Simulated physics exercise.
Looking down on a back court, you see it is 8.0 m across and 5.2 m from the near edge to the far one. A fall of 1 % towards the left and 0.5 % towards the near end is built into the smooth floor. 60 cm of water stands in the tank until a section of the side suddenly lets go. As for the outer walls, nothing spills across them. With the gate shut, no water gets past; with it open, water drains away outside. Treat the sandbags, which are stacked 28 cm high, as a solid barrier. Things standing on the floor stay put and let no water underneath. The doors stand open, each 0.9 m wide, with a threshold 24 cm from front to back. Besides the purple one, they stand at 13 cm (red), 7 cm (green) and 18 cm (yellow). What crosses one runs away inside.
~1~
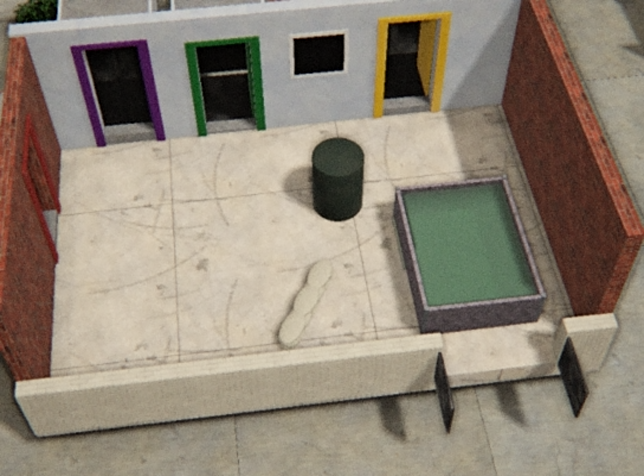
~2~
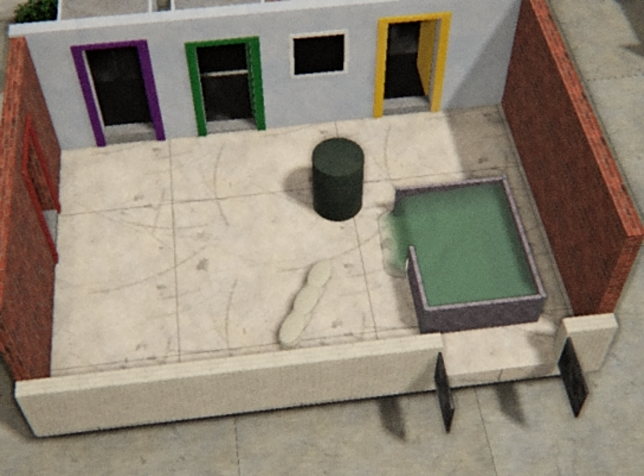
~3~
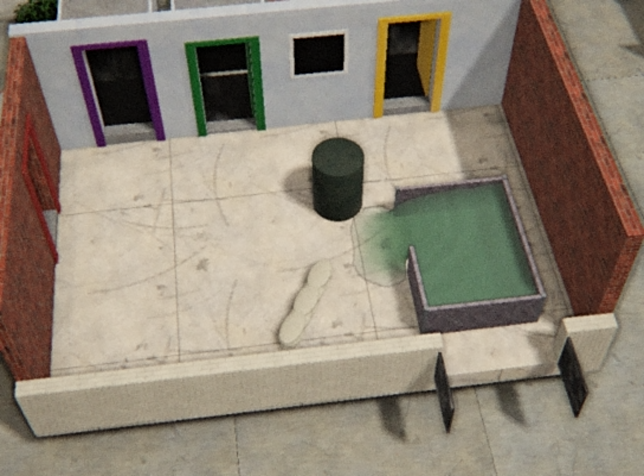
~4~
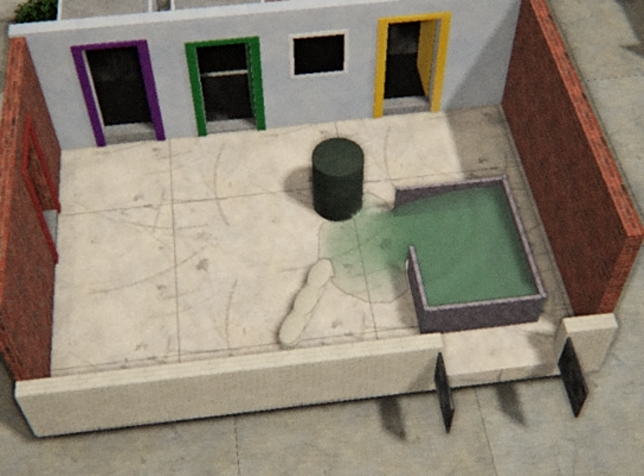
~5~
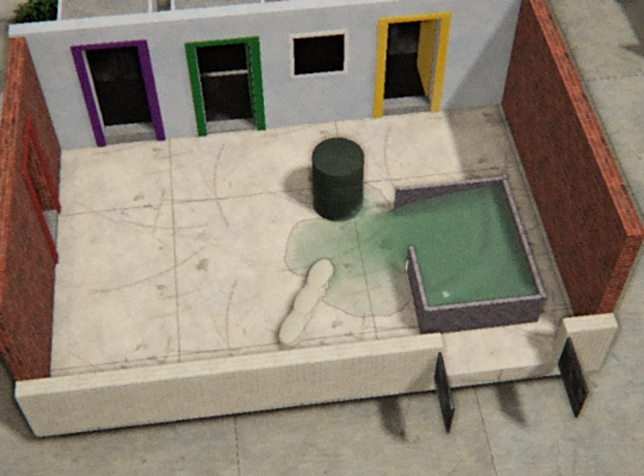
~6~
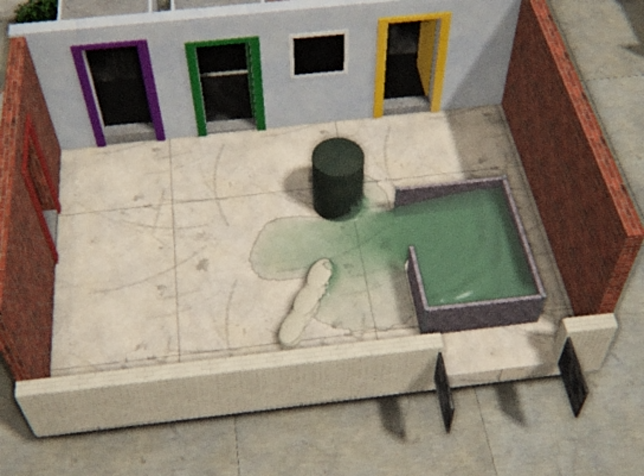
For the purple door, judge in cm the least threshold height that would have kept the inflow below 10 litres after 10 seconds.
A threshold of about 7.5 cm.
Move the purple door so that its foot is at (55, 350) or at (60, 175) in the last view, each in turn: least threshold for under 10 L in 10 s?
Minimums: About 13.5 cm and 12.5 cm.
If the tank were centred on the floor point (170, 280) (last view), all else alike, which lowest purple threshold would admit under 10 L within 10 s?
About 12.0 cm.
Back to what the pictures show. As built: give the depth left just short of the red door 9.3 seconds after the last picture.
About 10.5 centimetres deep.
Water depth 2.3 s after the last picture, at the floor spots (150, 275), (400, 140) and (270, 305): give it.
In order: Around 4, 2 and 2 cm.
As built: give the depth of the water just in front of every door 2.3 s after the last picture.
In cm - red: 19, green: 0, yellow: 7, purple: 0.
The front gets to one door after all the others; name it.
It's the green door.
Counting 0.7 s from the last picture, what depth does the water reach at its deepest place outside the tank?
About 44 cm.
Then, 0.7 s after the last picture water covers 25 % of the floor, deepest (44 cm) near (362, 218); it has not reached the purple door.
Then, 2.3 s after the last picture water covers 65 % of the floor, deepest (26 cm) near (362, 218); it has not reached the purple door.
Then, 9.3 s after the last picture water covers 95 % of the floor, deepest (12 cm) near (50, 410); 9 cm at the purple door, 0 litres in over its 23 cm threshold.
At the purple door as built, the water peaked near 11 cm, 7.7 s after the last picture.
With a threshold of 7 cm, 17 litres would have come in within the 10 s; with 9.5 cm, 1 litre. So under 10 litres takes about 7.5 cm.
